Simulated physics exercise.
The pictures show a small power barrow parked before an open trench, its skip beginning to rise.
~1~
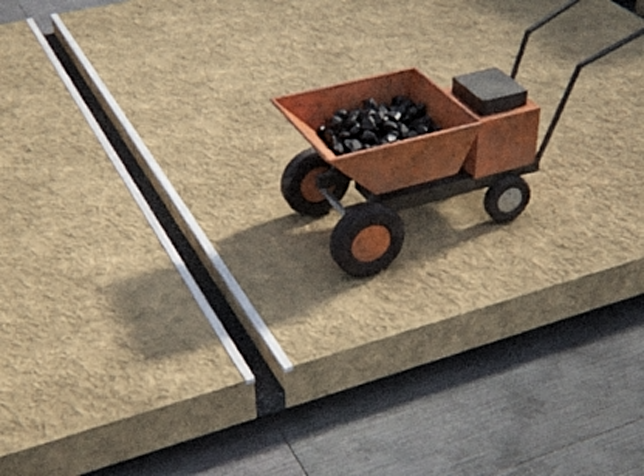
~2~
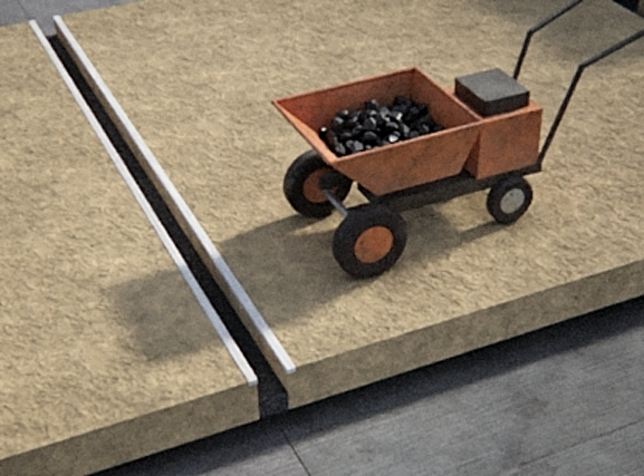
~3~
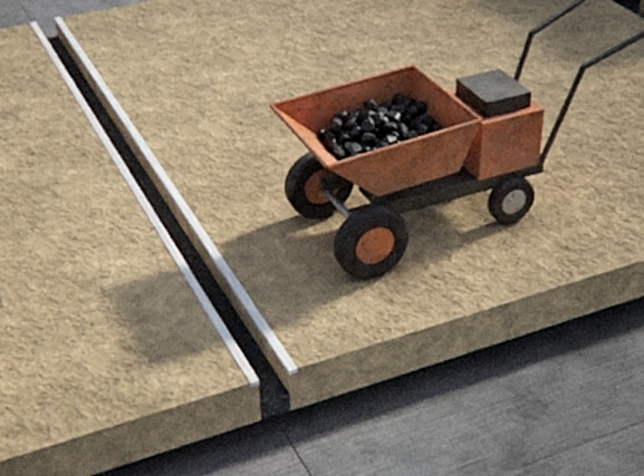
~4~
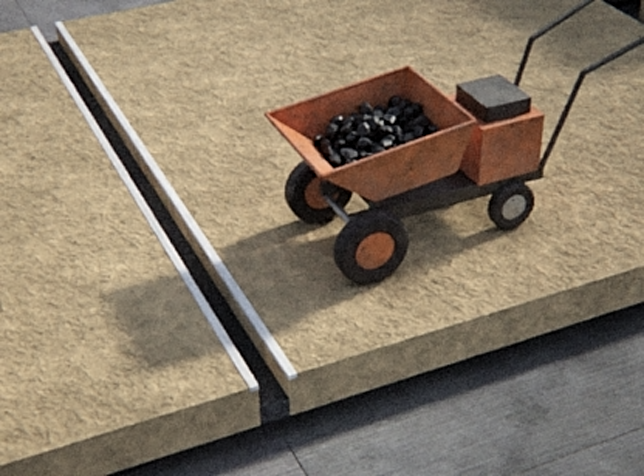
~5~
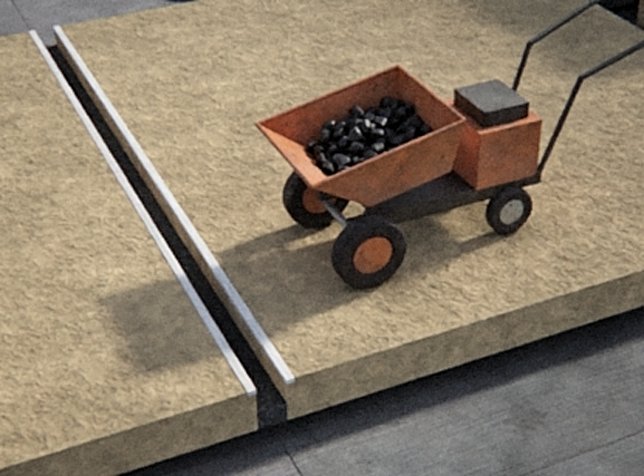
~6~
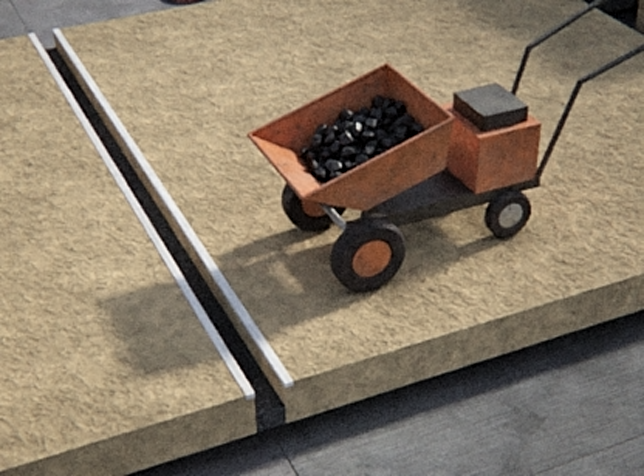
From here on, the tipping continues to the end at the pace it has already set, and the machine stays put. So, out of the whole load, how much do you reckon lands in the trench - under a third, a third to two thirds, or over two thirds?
By the look of it, the trench catches a moderate share, one-third to two-thirds.
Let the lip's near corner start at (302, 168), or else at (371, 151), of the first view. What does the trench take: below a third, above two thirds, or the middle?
Lab note - position 1: In the middle band; position 2: Below one third.
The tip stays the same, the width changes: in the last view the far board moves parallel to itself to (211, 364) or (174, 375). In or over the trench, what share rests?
Roughly 70 % and 80 %.
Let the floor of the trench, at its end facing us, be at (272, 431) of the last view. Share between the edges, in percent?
Around 70 per cent.
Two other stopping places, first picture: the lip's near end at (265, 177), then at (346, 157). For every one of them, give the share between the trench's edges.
Roughly 0 per cent first, then roughly 40 per cent.
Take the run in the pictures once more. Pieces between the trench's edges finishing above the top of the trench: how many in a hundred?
35 per cent or so.
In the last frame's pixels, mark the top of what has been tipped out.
I'd put the summit somewhere around pixel (214, 279).
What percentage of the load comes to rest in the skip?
I'd put it near 25 percent.
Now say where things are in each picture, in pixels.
The first picture shows lip of the skip (329, 161), level; top of the load (384, 121), lumps of coal; first edge of the trench (266, 333); far edge (228, 344), the trench under half as wide as the skip, and about as deep as wide.
The second picture shows lip of the skip (330, 163), level; top of the load (385, 122).
The third picture shows lip of the skip (327, 167), tipped barely; top of the load (384, 122).
The fourth picture shows lip of the skip (322, 176), tipped a little; top of the load (390, 123).
The fifth picture shows lip of the skip (312, 187), tipped a little; top of the load (382, 124).
The sixth picture shows lip of the skip (303, 198), tipped clearly; top of the load (392, 131); first edge of the trench (266, 348); far edge (229, 359).
Just after the last frame, skip tipped steeply; every one in the skip.
A moment on, skip tipped right over; roughly two thirds in the skip; about a tenth short of the trench; roughly a quarter in or heaped over the trench; just a few beyond it.
Further on, skip tipped right over; roughly a quarter in the skip; about a tenth short of the trench; roughly half in or heaped over the trench; about a tenth beyond it.
When it is over, skip tipped right over; roughly a quarter in the skip; about a tenth short of the trench; roughly half in or heaped over the trench; about a tenth beyond it.
